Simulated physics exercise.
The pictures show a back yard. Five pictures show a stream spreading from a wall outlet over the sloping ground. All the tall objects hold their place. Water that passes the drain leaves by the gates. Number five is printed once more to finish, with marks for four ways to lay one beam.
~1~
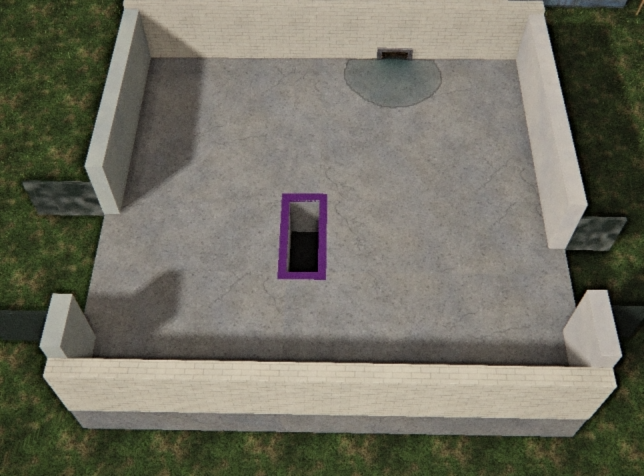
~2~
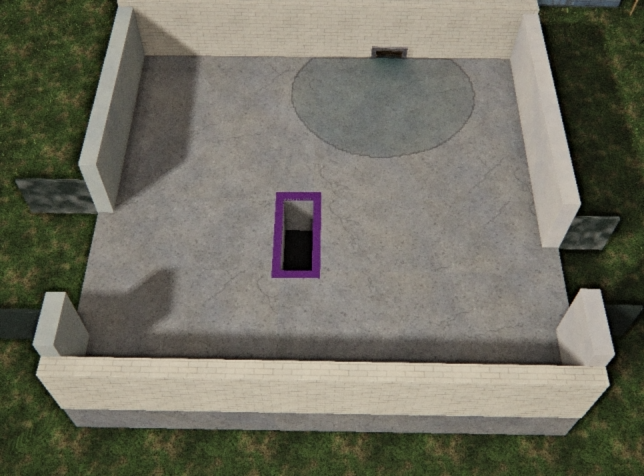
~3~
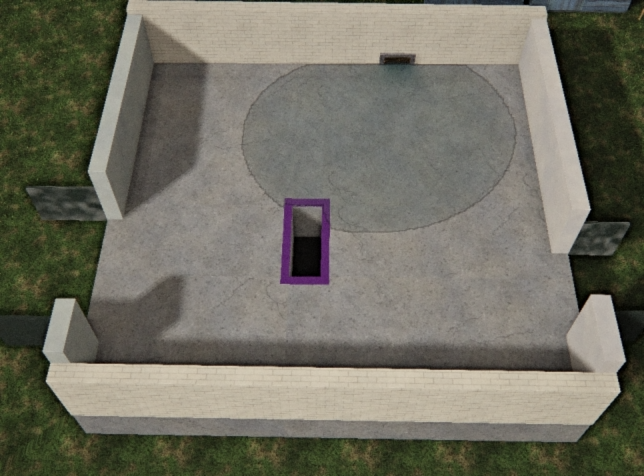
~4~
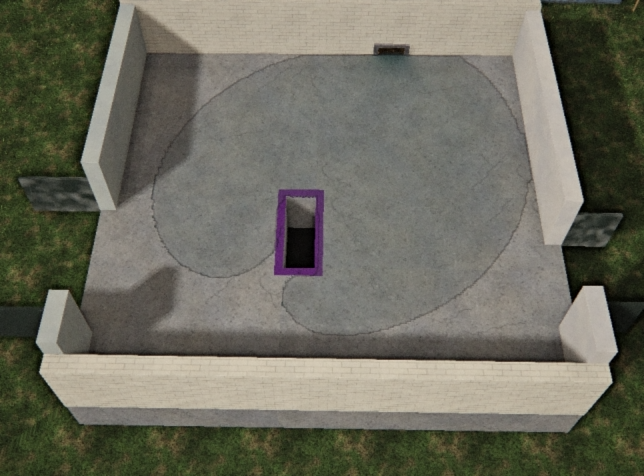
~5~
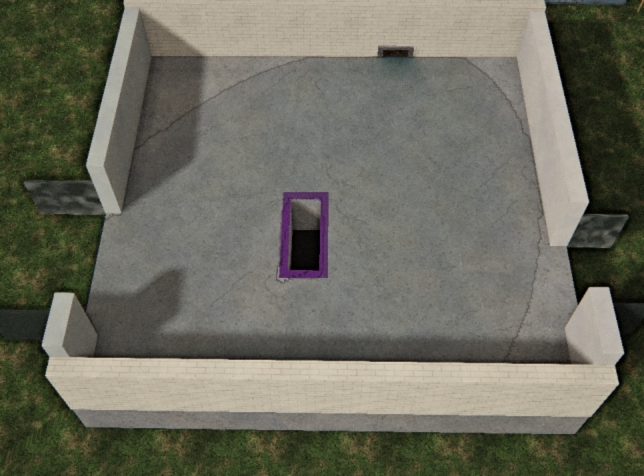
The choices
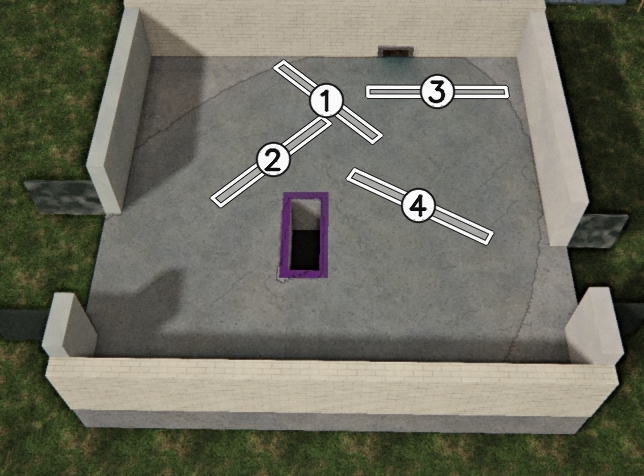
A walled yard gradually floods as water spreads from the back wall around a purple-edged pit.
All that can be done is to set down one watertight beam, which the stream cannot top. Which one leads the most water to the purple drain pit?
Take 2.
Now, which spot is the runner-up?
4 it is.
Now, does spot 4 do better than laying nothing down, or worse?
Spot 4 is worse.
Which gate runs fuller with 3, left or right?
More leaves on the left.
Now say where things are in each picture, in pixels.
Outfall at (395, 54); purple drain pit at (303, 235); open gate at (109, 272); open gate at (556, 288); water covers 4 % of the ground and shows as far out as (418, 99); purple drain pit still dry.
Water covers 14 % of the ground and shows as far out as (371, 151); purple drain pit still dry.
Water covers 31 % of the ground and shows as far out as (289, 204); purple drain pit still dry.
Water covers 55 % of the ground and shows as far out as (334, 325); purple drain pit taking water.
Water covers 80 % of the ground and shows as far out as (135, 334); purple drain pit taking water.
On the marked copy, 1 from (279, 64) to (376, 138); 2 from (216, 201) to (325, 120); 3 from (367, 91) to (506, 91); 4 from (351, 174) to (488, 238).
If 1 is chosen, about 8 % of the stream runs into the purple drain pit, about 91 % out by the gates.
If 2 is chosen, about 26 % of the stream runs into the purple drain pit, about 74 % out by the gates.
If 3 is chosen, about 7 % of the stream runs into the purple drain pit, about 92 % out by the gates.
If 4 is chosen, about 15 % of the stream runs into the purple drain pit, about 83 % out by the gates.
